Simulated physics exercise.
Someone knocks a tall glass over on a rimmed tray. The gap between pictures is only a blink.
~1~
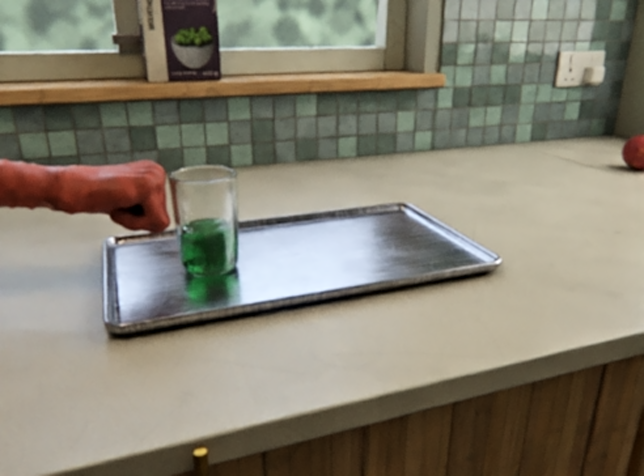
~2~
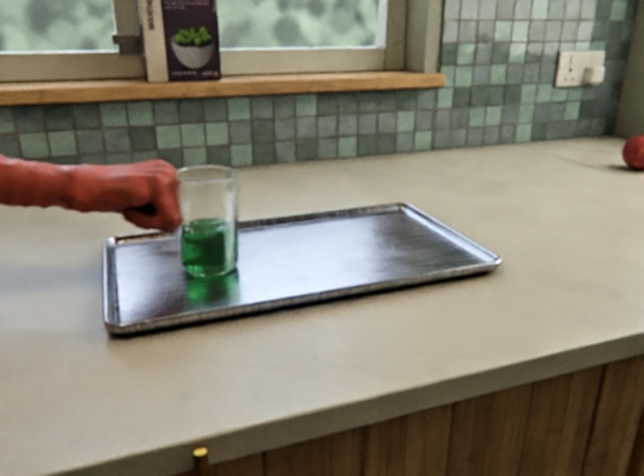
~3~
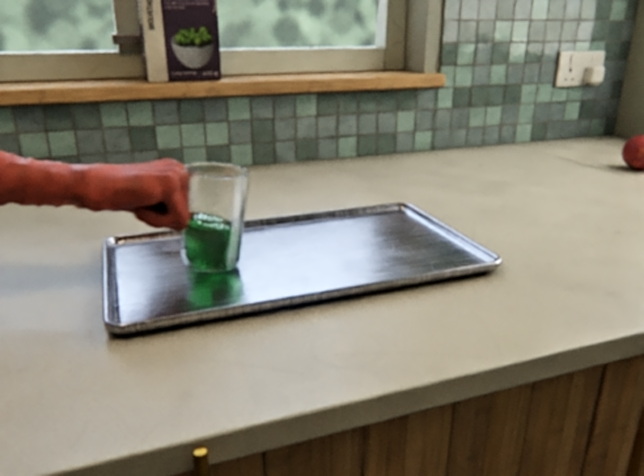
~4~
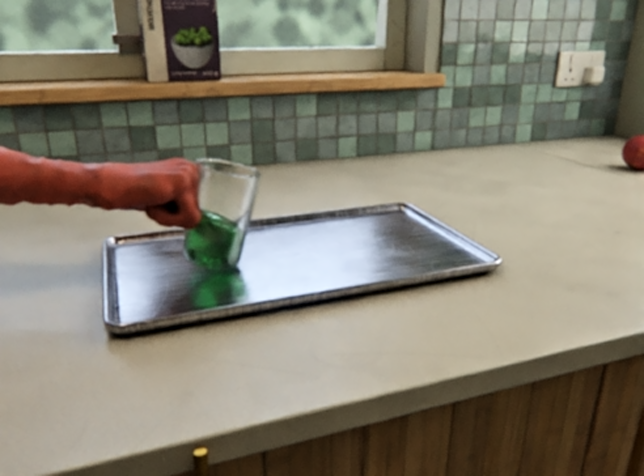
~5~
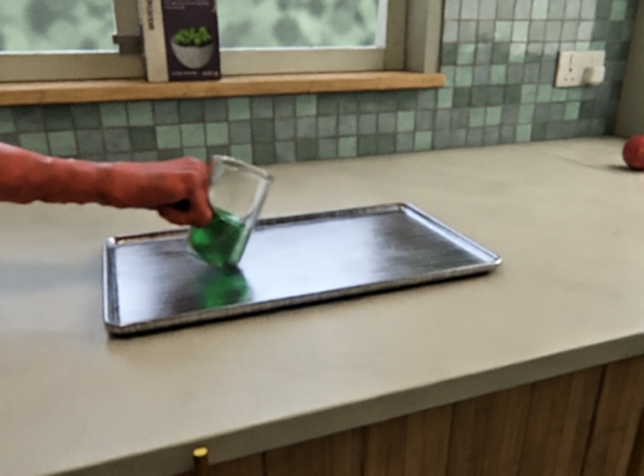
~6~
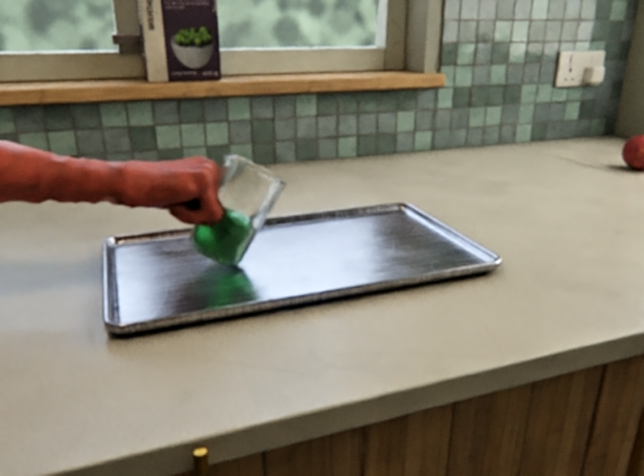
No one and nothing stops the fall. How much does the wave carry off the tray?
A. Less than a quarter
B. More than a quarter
Answer: B.
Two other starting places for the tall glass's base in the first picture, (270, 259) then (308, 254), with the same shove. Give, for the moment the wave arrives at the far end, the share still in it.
In order, 65 and 80 in a hundred.
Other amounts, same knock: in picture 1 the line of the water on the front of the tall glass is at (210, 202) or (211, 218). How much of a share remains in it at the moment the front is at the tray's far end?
50 % and 50 %.
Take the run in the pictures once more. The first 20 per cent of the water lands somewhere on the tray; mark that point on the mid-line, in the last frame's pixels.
I'd put the spot somewhere close to pixel (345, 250).
A moment on, the tall glass lies on its side and 100 per cent is in the glass, 0 on the tray and 0 above or beyond its rim.
Next, the tall glass lies on its side and 64 per cent is in the glass, 23 on the tray and 12 above or beyond its rim.
Then the tall glass lies on its side and 29 per cent is in the glass, 62 on the tray and 9 above or beyond its rim.
Later the tall glass lies on its side and 15 per cent is in the glass, 39 on the tray and 46 above or beyond its rim.
In the end 55 per cent is held by tray and glass, 45 is off the tray.
